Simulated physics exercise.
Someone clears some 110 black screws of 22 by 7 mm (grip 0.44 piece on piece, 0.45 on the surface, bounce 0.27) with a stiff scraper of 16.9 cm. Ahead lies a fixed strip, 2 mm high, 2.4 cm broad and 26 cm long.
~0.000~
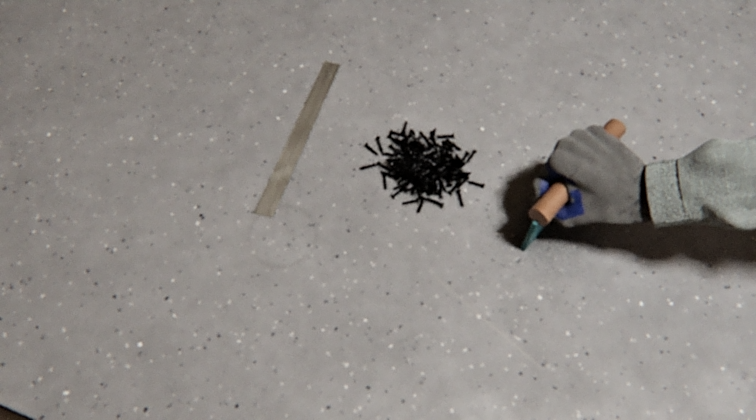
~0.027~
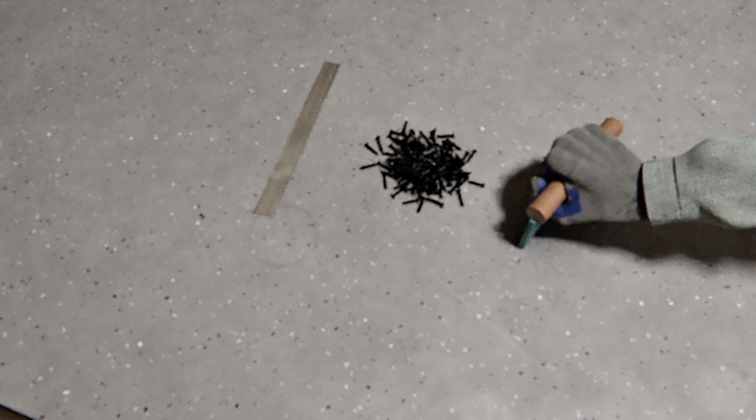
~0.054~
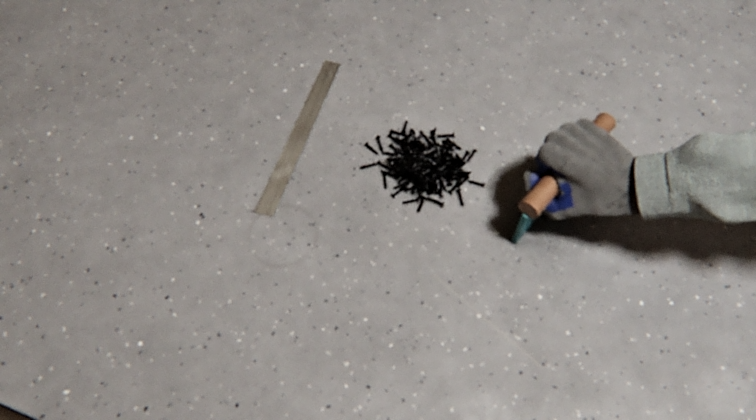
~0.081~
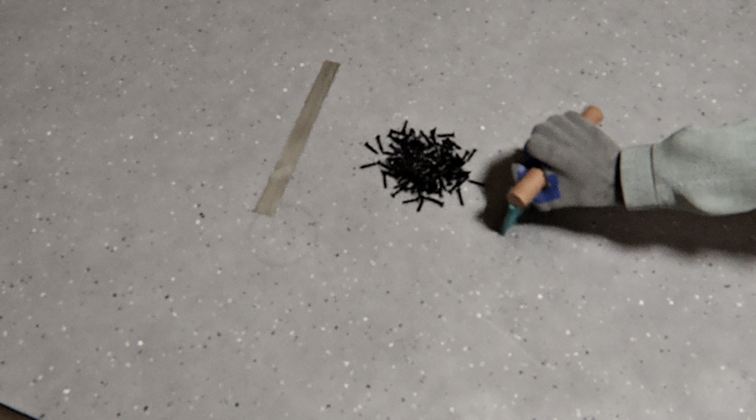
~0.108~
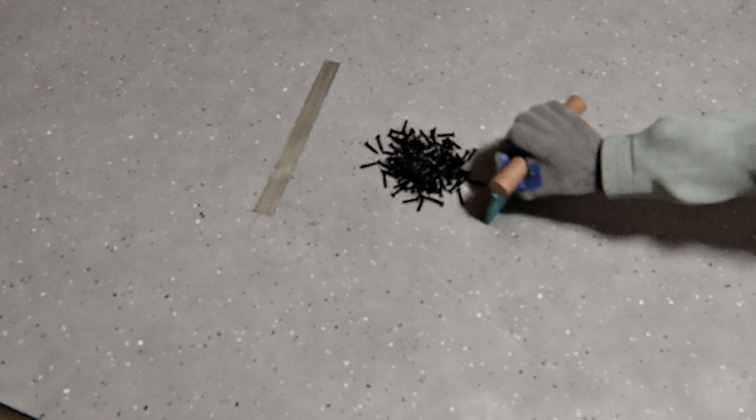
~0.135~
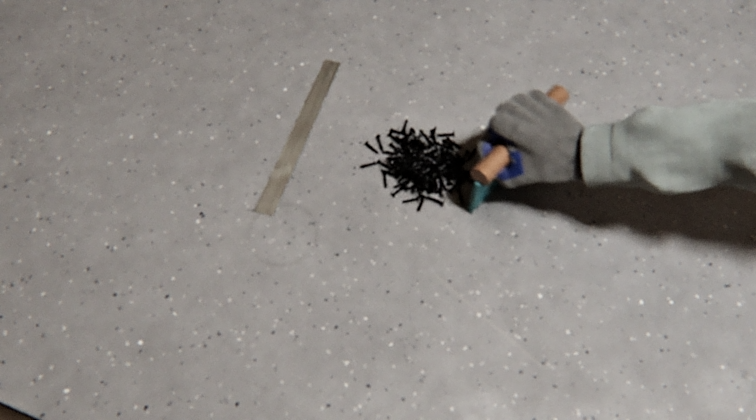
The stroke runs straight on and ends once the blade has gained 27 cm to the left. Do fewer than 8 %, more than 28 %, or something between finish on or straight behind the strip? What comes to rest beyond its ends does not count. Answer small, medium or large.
On or straight behind the strip: Medium.
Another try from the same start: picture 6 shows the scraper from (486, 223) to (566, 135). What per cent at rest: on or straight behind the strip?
Over 5.
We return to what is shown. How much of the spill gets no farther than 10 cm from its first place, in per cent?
About 25 per cent.
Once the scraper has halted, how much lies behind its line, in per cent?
About 30 per cent.
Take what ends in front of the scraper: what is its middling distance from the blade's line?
Roughly 6 cm.
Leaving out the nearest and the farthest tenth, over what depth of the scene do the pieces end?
About 16 cm.
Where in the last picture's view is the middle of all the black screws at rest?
Near (327, 107).
Then, at 0.30 s, scraper 22 cm from its start, spill 13 cm wide; elsewhere 100 %.
Then, at 0.47 s, scraper 29 cm from its start, spill 18 cm wide; on or straight behind the strip 25 %, elsewhere 75 %.
After 0.62 s, scraper 29 cm from its start, spill 19 cm wide; on or straight behind the strip 25 %, elsewhere 75 %.
In the end, at 1.4 s, on or straight behind the strip 20 %, elsewhere 80 %.
